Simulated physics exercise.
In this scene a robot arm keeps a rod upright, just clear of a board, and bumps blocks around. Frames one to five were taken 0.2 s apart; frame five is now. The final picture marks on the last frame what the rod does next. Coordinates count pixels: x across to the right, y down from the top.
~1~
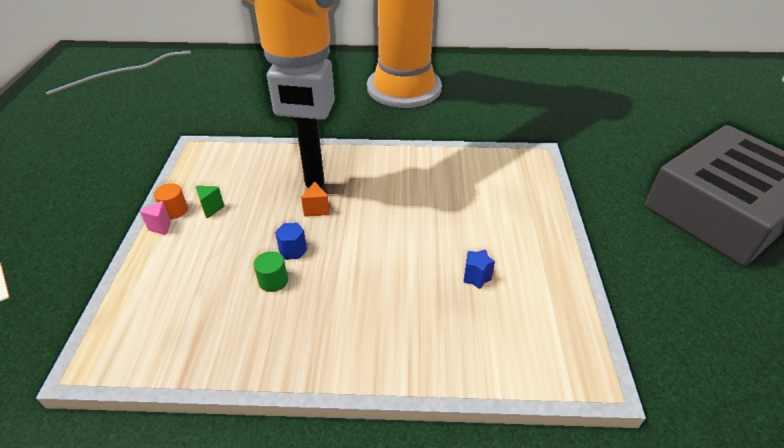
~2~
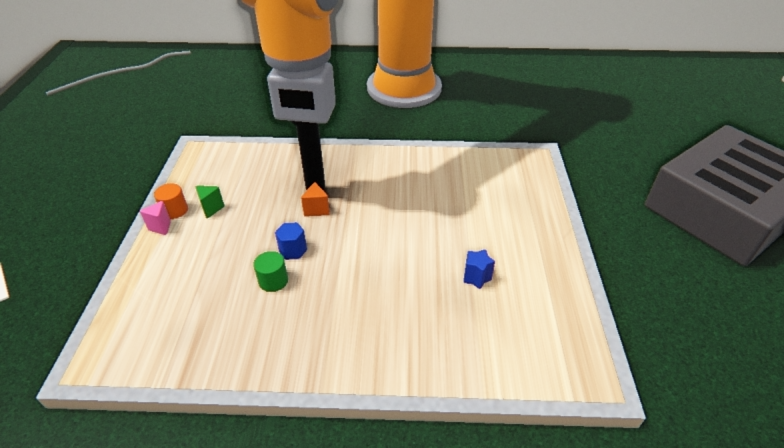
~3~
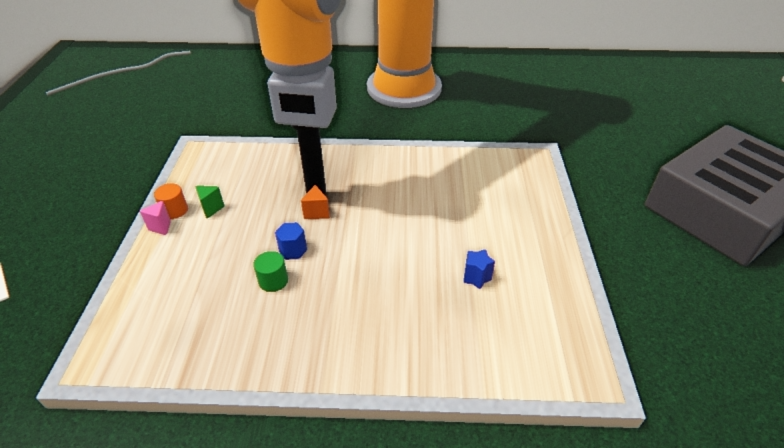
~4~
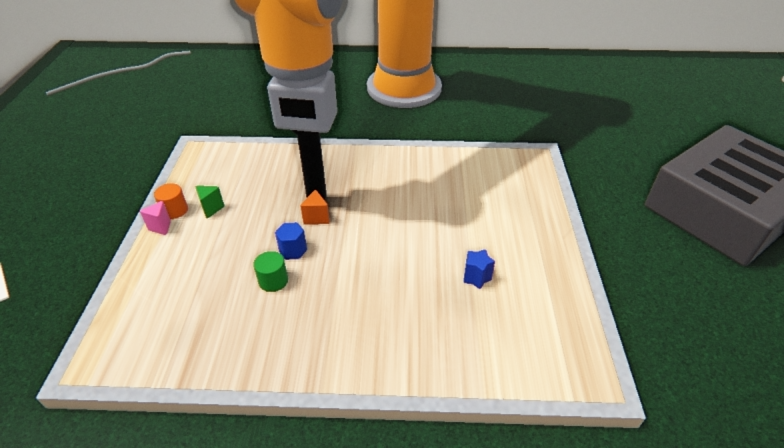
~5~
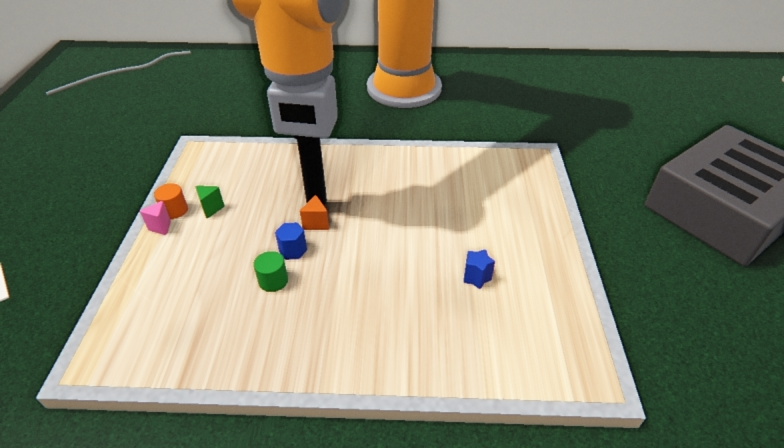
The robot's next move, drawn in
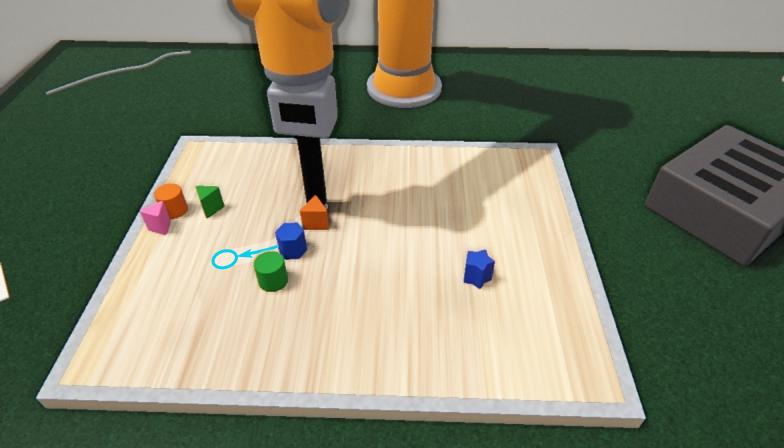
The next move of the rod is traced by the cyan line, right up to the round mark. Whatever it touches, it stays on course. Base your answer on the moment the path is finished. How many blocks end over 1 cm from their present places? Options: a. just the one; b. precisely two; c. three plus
Option b.
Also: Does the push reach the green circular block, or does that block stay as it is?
That one stays where it is.
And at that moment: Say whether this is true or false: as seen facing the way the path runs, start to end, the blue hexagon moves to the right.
It is false.
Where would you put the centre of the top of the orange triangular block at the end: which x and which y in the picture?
It comes to (312, 222).
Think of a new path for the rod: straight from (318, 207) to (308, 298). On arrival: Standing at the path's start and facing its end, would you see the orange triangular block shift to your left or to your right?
Seen from start to end, it moves left.
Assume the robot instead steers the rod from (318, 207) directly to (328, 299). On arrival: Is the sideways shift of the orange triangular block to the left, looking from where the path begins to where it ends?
Final answer: No.
Drawn move, from (318, 207) via (298, 231) and (266, 250), ending at (225, 259).
The first path, step by step. One third of the way, rod at (297, 226); orange triangular block at (311, 221), turned 85° anticlockwise.
Two thirds of the way, rod at (264, 245); blue hexagon at (283, 242), turned 30° anticlockwise; orange triangular block at (312, 222), turned 100° anticlockwise.
At the end, rod at (223, 254); green circular block still; blue hexagon at (283, 242), turned 30° anticlockwise; orange triangular block at (312, 222), turned 100° anticlockwise.
